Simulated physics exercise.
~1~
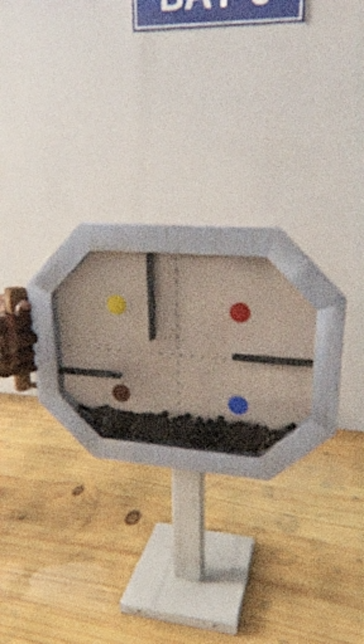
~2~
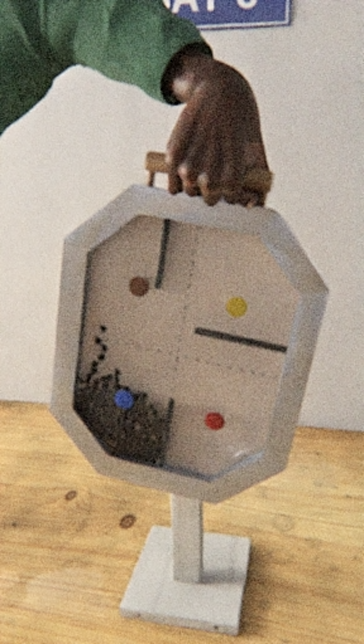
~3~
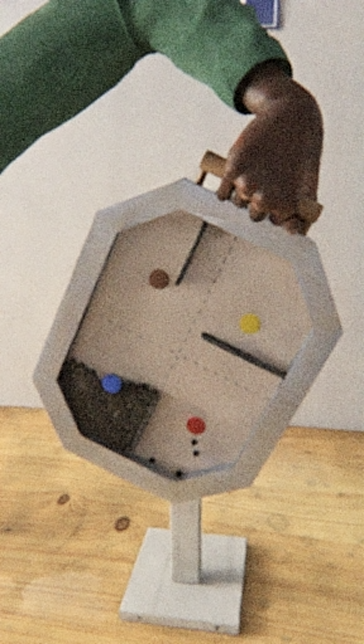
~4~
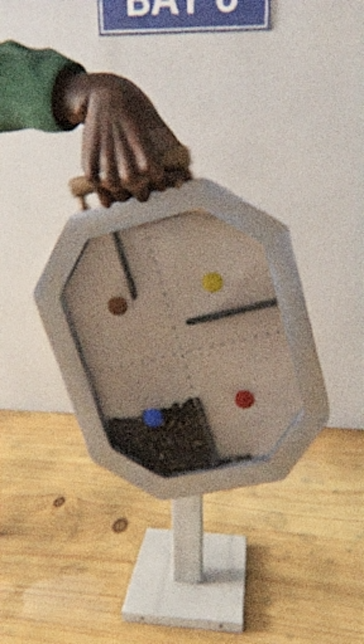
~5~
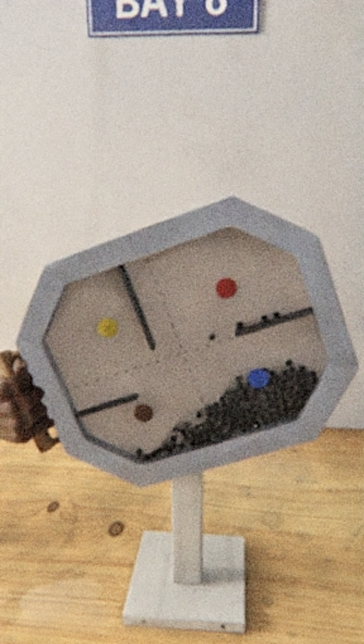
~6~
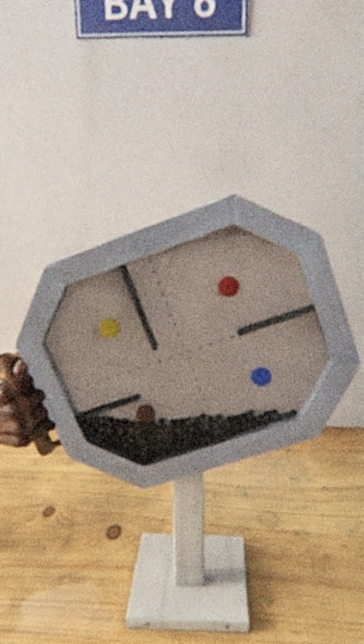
A shallow, pale grey eight-sided box of small black beads stands upright on a post above a wooden tabletop, seen from the front against a plain wall with a blue sign, as the view drifts slightly. Yellow and red dots mark its upper quarters, brown and blue its lower ones. A dark hand in a green sleeve, gripping the left-hand handle, turns the box clockwise past upright, and the beads pile around the blue dot at lower left. The hand then swings it back anticlockwise beyond level, heaping beads at lower right. Finally they slide left and settle along the bottom, mostly in the brown quarter, with the box still tilted.
